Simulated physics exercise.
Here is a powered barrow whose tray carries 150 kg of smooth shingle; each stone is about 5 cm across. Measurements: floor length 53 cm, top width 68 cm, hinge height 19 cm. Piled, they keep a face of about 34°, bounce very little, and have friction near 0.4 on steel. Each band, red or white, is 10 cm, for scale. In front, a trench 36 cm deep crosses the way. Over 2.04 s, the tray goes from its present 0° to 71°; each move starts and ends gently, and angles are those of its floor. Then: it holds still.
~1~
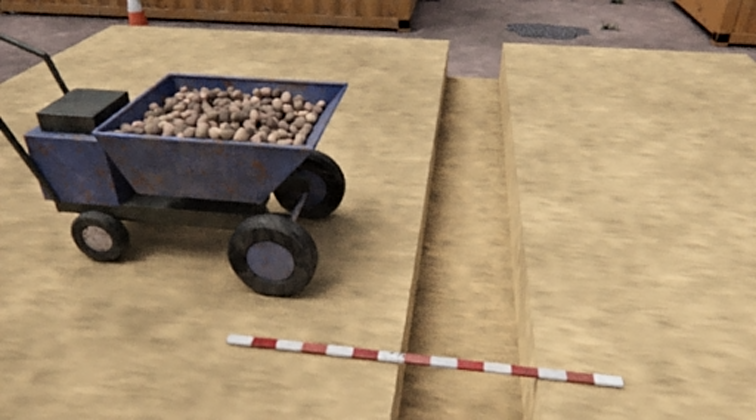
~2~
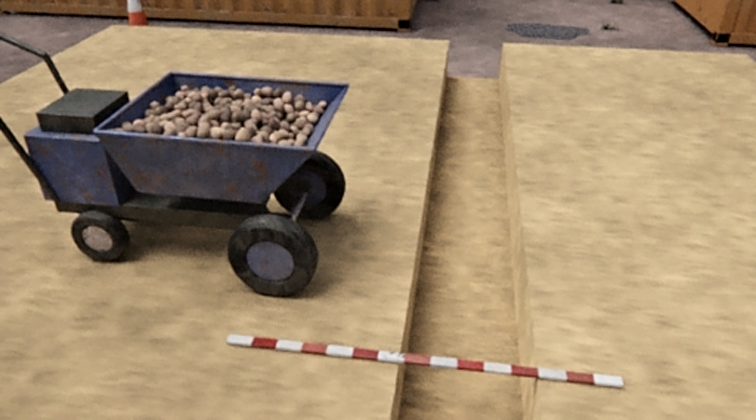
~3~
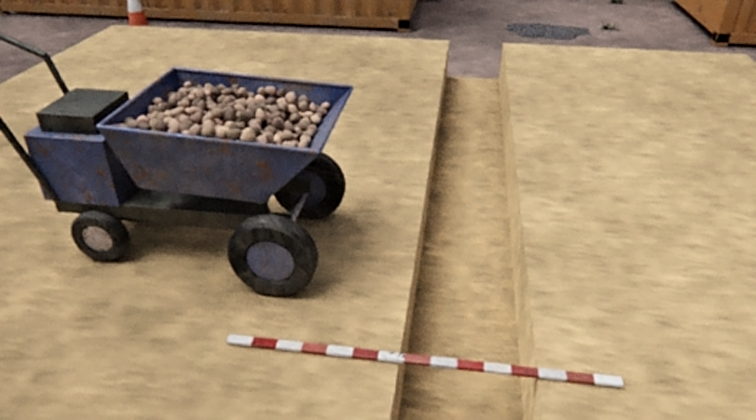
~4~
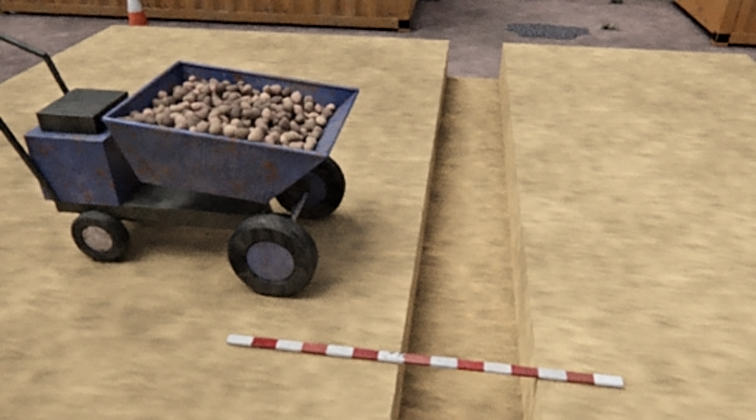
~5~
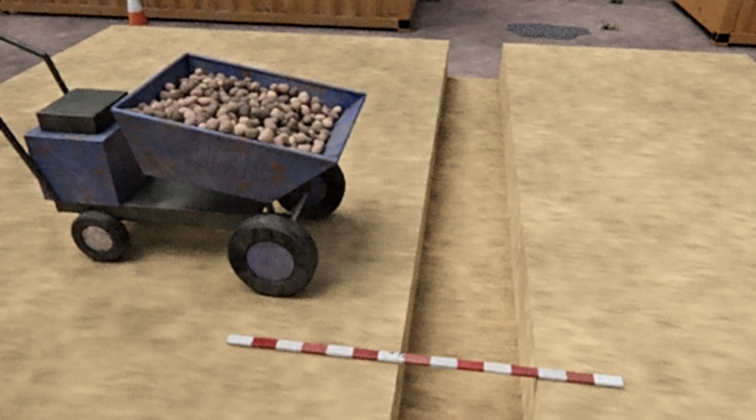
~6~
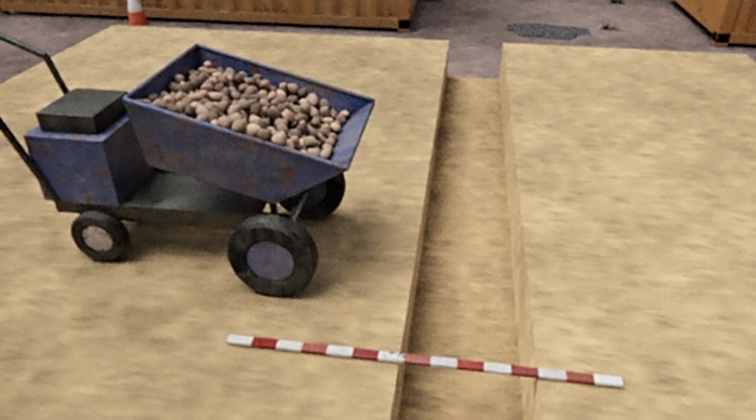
Blue tray heaped with smooth stones tilting gently towards the right on a stationary powered barrow beside a shallow trench.
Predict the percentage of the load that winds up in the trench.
My prediction is about 100 per cent.
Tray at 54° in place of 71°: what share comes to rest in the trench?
It comes out at about 75 percent.
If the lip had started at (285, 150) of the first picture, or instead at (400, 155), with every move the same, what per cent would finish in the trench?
I'd expect close to 100 per cent at the first and 60 per cent at the second.
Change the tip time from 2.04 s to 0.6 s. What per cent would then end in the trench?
Estimate: About 100 %.
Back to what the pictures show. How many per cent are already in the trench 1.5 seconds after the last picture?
At that moment: Approx. 75 %.
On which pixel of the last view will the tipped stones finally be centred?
Their middle lands near (473, 314).
Then, 0.9 s after the last picture the floor is at 60°, 93 % in the tray, 6 % in the trench; the foremost stones are at (455, 286).
Then, 1.5 s after the last picture the floor is at 71°, 24 % in the tray, 76 % in the trench; the foremost stones are at (515, 321).
Then, 1.9 s after the last picture the floor is at 71°, 6 % in the tray, 94 % in the trench; the foremost stones are at (515, 328).
Then, 3.8 s after the last picture the floor is at 71°, 0 % in the tray, 100 % in the trench; the foremost stones are at (516, 321).
